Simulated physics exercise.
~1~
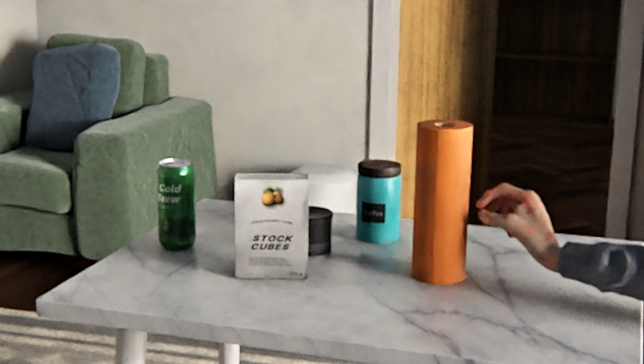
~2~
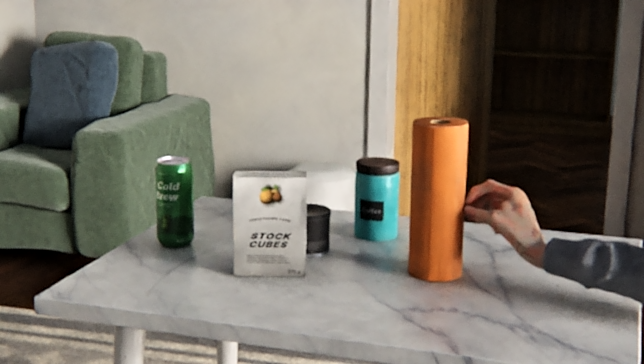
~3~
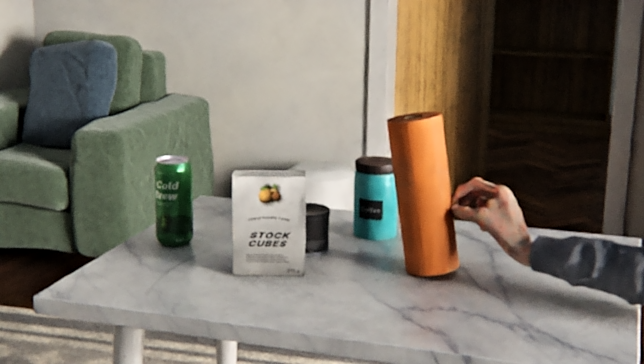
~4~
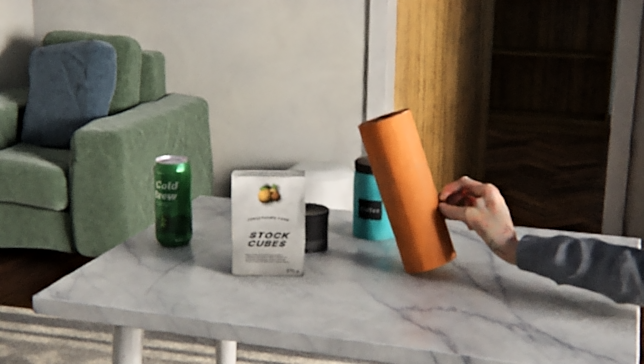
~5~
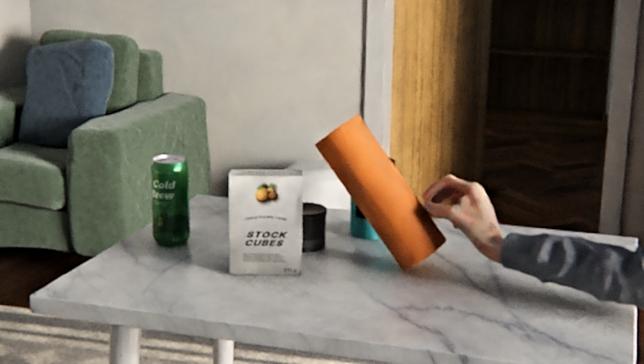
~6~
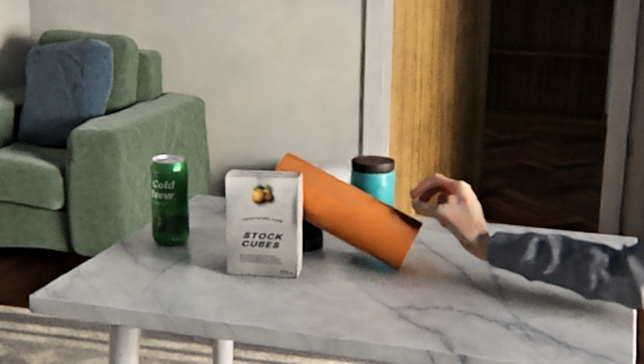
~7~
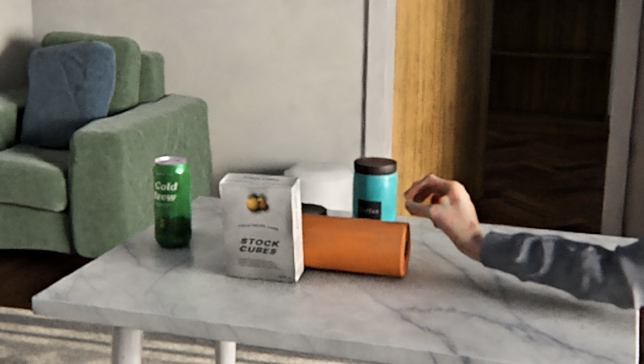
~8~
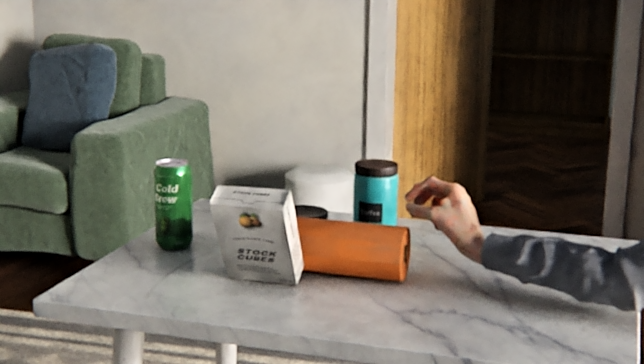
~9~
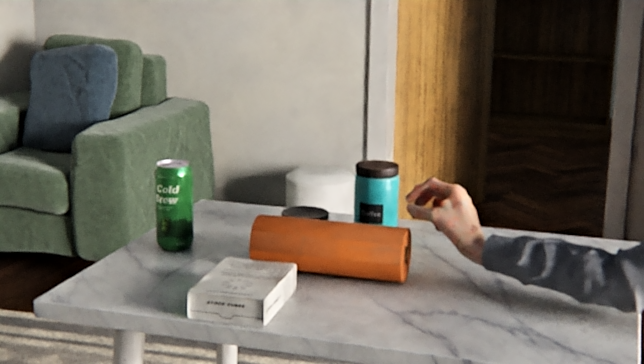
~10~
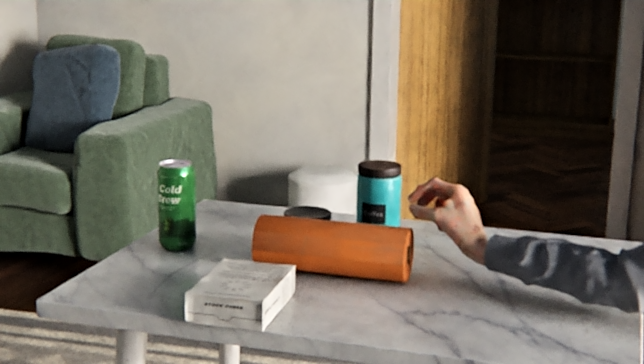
At first, a green can, a white packet labelled stock cubes, a black tin, a turquoise jar and a tall orange roll stand on a marble table, with a green armchair behind, as a hand reaches in from the right. The fingertips push the orange roll, and it tilts to the left. It tips further, leaves the fingers and drops onto its side against the packet. The packet then leans left and topples toward the front of the table. In the end, the roll and packet lie flat, while the can, tin and jar still stand beside the halted hand.
